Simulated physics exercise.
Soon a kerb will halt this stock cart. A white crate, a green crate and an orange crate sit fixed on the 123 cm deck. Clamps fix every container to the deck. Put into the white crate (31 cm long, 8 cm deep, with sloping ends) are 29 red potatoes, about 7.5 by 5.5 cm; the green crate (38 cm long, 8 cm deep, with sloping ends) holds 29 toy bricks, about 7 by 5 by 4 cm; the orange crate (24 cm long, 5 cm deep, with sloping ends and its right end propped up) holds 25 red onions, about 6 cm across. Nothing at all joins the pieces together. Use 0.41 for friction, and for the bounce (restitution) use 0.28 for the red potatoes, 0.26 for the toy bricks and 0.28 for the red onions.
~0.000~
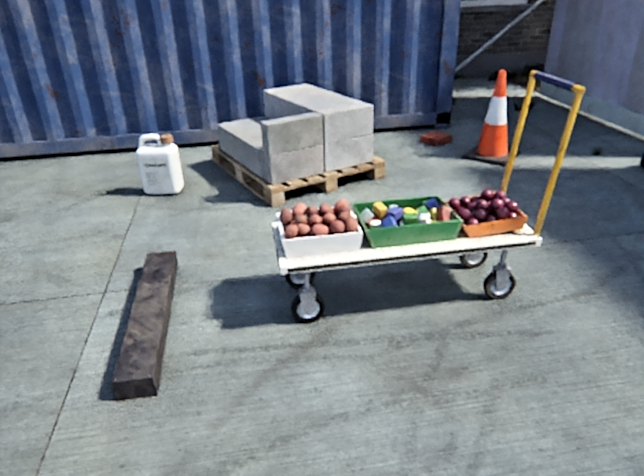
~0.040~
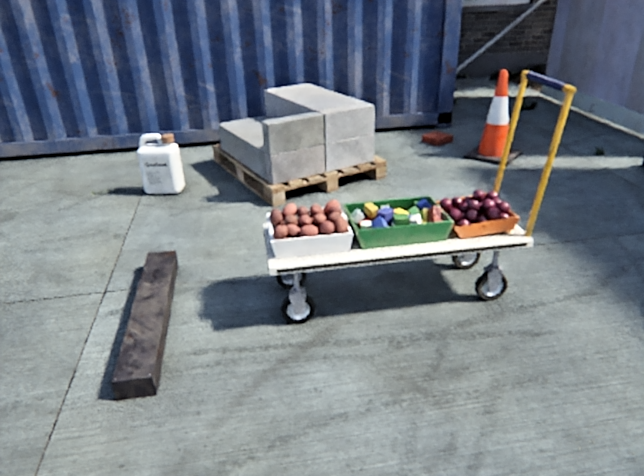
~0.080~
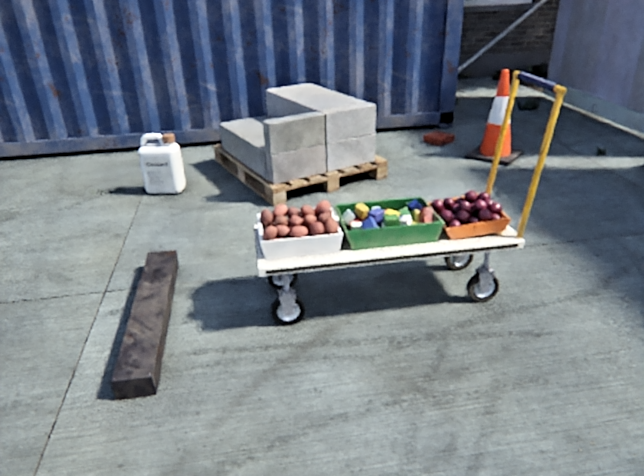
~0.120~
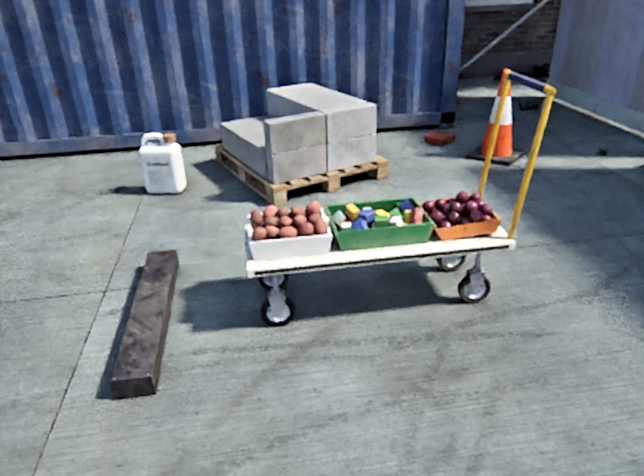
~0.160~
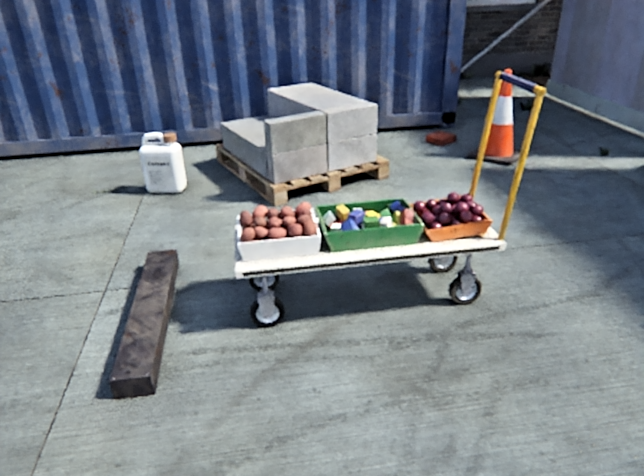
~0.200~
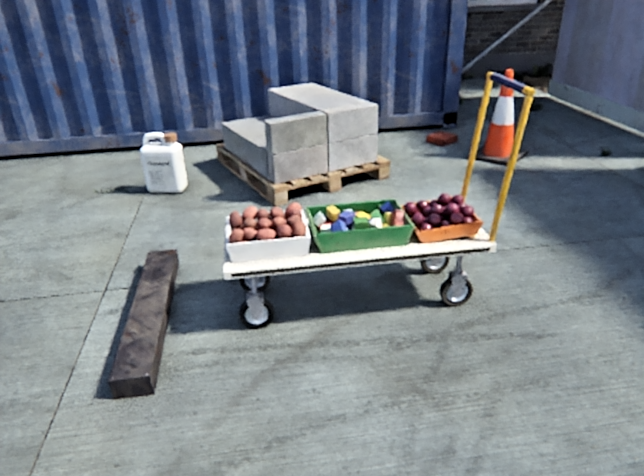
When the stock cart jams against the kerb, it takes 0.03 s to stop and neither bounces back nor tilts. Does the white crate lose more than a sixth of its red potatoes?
No.
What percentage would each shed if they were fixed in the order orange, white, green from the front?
White crate 10 %, green crate 0 %, orange crate 20 %.
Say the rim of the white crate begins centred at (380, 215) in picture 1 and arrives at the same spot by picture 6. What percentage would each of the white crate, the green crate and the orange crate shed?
That would give white crate 50 %, green crate 10 % and orange crate 30 %.
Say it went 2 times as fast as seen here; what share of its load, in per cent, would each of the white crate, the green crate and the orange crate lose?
In that case the white crate sheds 30 per cent, the green crate 10 per cent and the orange crate 30 per cent.
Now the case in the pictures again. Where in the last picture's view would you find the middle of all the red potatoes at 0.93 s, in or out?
Centre approx. (182, 242).
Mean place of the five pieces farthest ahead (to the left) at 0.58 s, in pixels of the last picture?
(159, 241).
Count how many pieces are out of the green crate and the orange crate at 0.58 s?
About: Green crate 0, orange crate 0.
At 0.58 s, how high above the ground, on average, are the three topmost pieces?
Around 50 cm high.
After 0.48 s, contact.
After 0.58 s, the white crate has all 29, the green crate has all 29 and the orange crate has all 25.
After 0.70 s, the white crate is down by 1 of 29, the green crate has all 29 and the orange crate is down by 1 of 25.
After 0.93 s, the white crate is down by 2 of 29, the green crate has all 29 and the orange crate is down by 1 of 25.
When it is over (at 1.43 s), the white crate is down by 2 of 29, the green crate has all 29 and the orange crate is down by 1 of 25. Asked share, 2 of 29, 7 per cent.
